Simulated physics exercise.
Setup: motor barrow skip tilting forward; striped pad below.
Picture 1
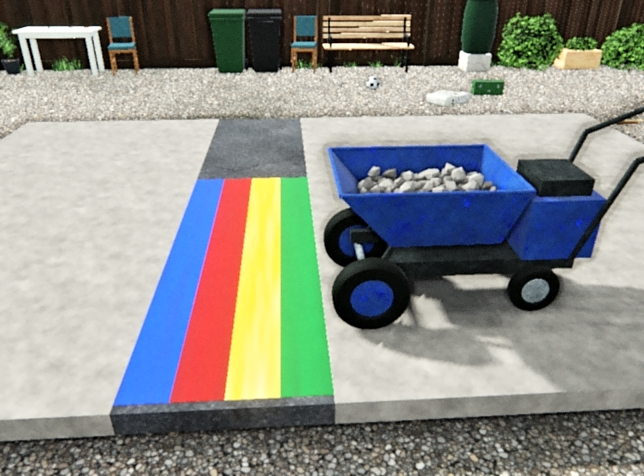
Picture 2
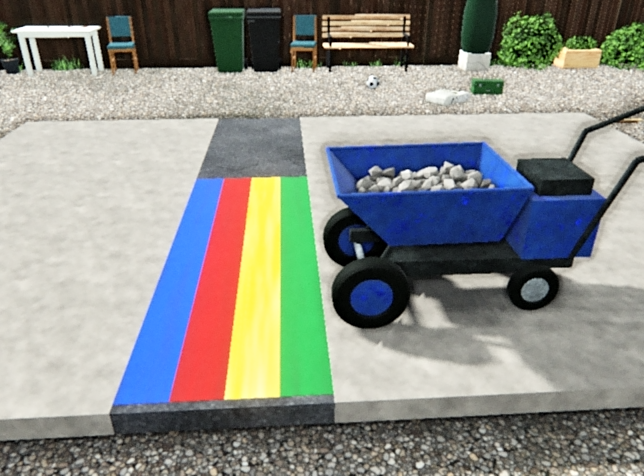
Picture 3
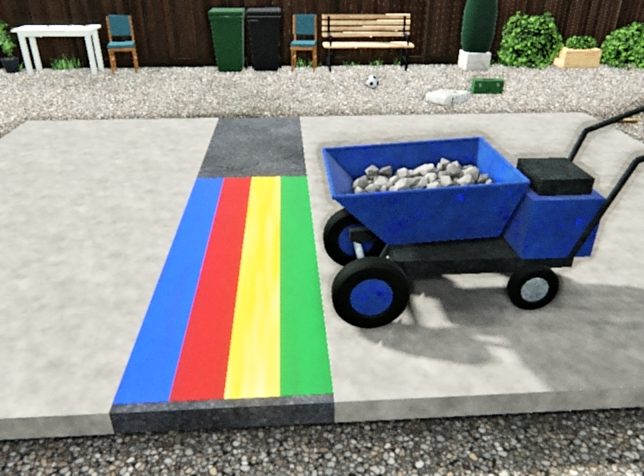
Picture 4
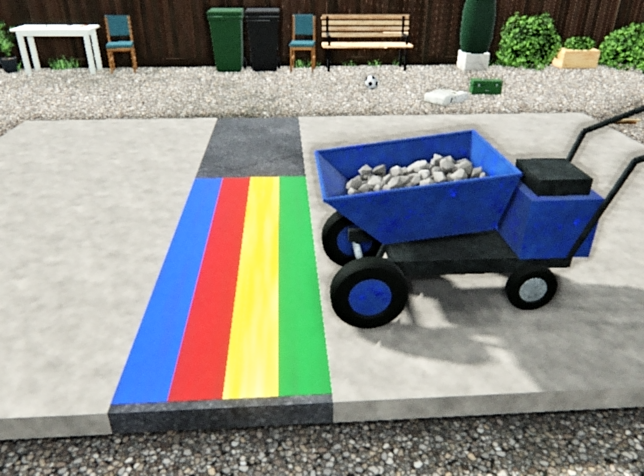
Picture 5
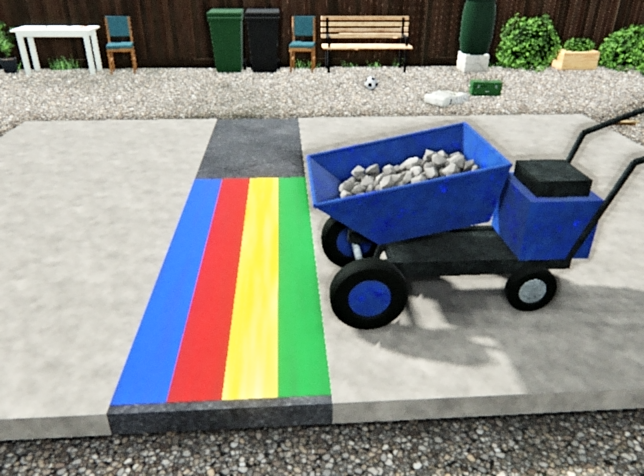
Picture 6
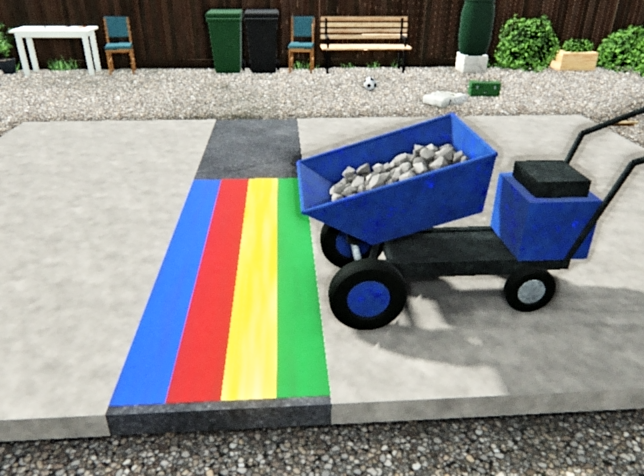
On a paved patio, a blue barrow's skip of stones tilts forward toward a striped pad.
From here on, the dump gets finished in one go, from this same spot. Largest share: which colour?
Colour: Red.
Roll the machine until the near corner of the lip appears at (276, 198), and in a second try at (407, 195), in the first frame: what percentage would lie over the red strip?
Estimates, in order: 20 % then 20 %.
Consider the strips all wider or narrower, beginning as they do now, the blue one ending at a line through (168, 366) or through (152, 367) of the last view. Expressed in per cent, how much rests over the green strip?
Shares in order: Close to 0 %; close to 0 %.
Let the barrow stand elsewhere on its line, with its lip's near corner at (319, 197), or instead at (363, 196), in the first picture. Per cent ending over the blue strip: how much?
30 % then 10 %.
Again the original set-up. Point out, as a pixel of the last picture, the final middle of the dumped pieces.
Around (215, 293).
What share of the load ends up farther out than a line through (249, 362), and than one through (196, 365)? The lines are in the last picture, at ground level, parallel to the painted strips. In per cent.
First 90 in a hundred, second 40 in a hundred.
Soon after the last picture, skip tipped steeply; all in the skip.
A little later, skip tipped steeply; most in the skip; a small part over the yellow strip; a stray few over the red strip; a stray few falling.
Later still, skip tipped right over; a small part in the skip; about a quarter over the yellow strip; about half over the red strip; about a quarter over the blue strip; a small part off the paint.
At rest, skip tipped right over; a stray few over the green strip; about a quarter over the yellow strip; about half over the red strip; about a quarter over the blue strip; a small part off the paint.
